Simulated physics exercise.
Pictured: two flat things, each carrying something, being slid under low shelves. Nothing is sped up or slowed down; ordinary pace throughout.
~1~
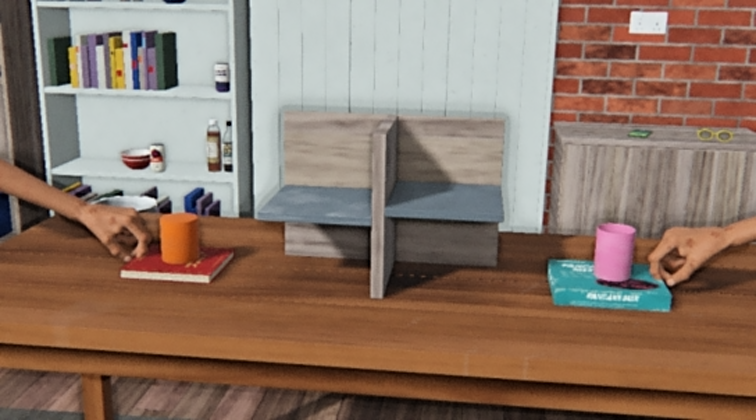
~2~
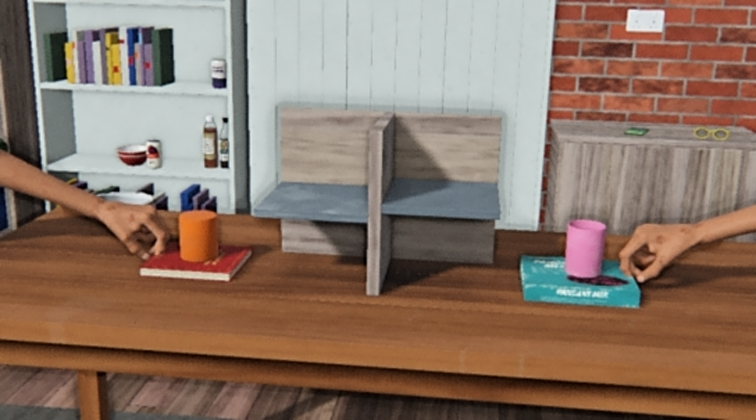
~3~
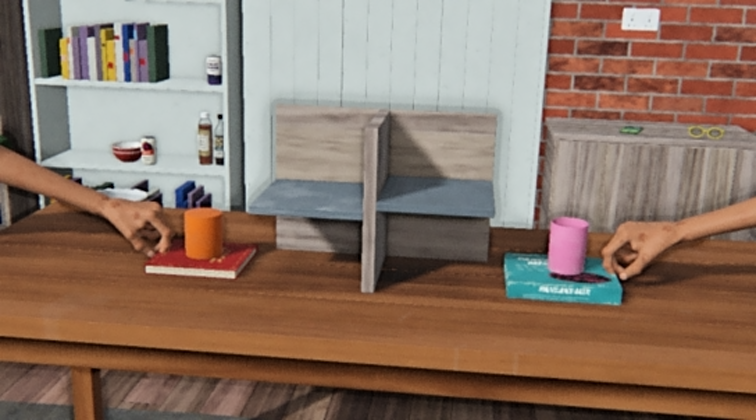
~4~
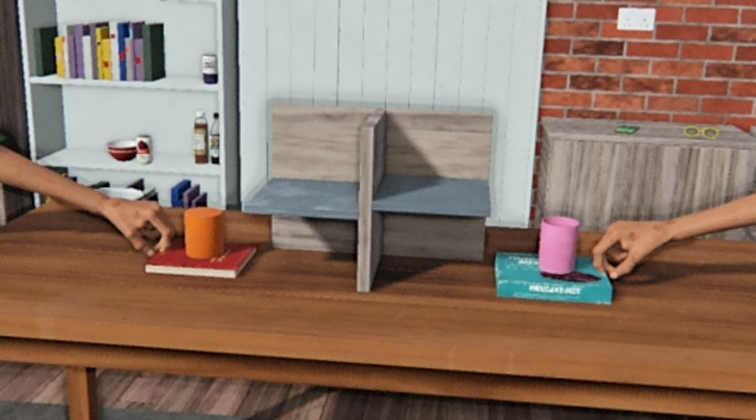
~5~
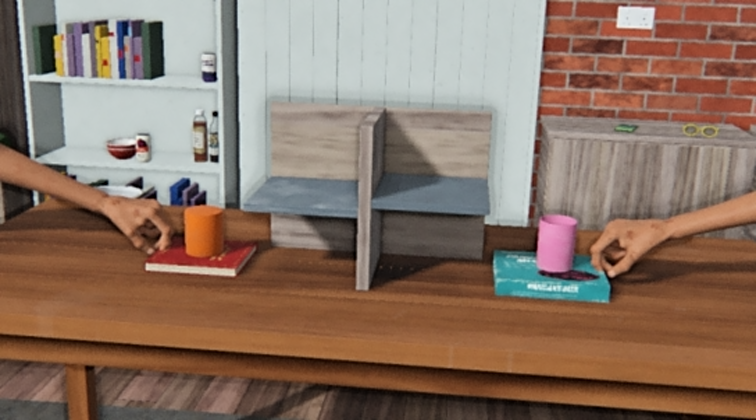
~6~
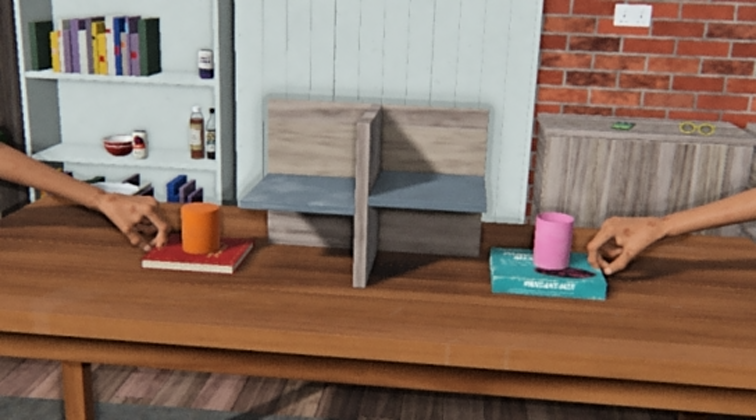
Two hands slid a red book carrying an orange candle and a turquoise packet carrying a pink beaker inward across a wooden table toward low shelves, then both things barely moved.
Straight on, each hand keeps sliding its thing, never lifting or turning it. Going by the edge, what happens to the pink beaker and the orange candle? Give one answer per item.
What happens: The pink beaker goes past the edge cleanly; the orange candle goes past the edge cleanly.
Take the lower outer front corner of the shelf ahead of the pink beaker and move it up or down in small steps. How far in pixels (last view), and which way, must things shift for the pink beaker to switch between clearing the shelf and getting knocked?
Down by 16 pixels.
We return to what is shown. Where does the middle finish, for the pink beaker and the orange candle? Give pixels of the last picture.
The pink beaker ends at (435, 234) and the orange candle at (300, 235).
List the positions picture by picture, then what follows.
Hands sliding the things forward; pink beaker (614, 252); orange candle (180, 238); turquoise packet (606, 284), in the first frame.
Hands sliding the things forward; orange candle (199, 236); red book (198, 261), in the second frame.
Hands sliding the things forward; pink beaker (568, 246); shelf (377, 197), in the third frame.
Hands sliding the things forward; orange candle (204, 233); turquoise packet (550, 277), in the fourth frame.
Hands sliding the things forward; pink beaker (556, 243); red book (203, 256), in the fifth frame.
Hands sliding the things forward; pink beaker (553, 241); orange candle (201, 228); shelf (369, 192), in the sixth frame.
Then, 0.84 s on from there, pink beaker riding along near (516, 239); orange candle riding along near (230, 230).
Then, 1.52 s on from there, pink beaker riding along near (474, 236); orange candle riding along near (264, 232).
In the end, the pink beaker clears the shelf, near (435, 234); the orange candle clears the shelf, near (300, 235).
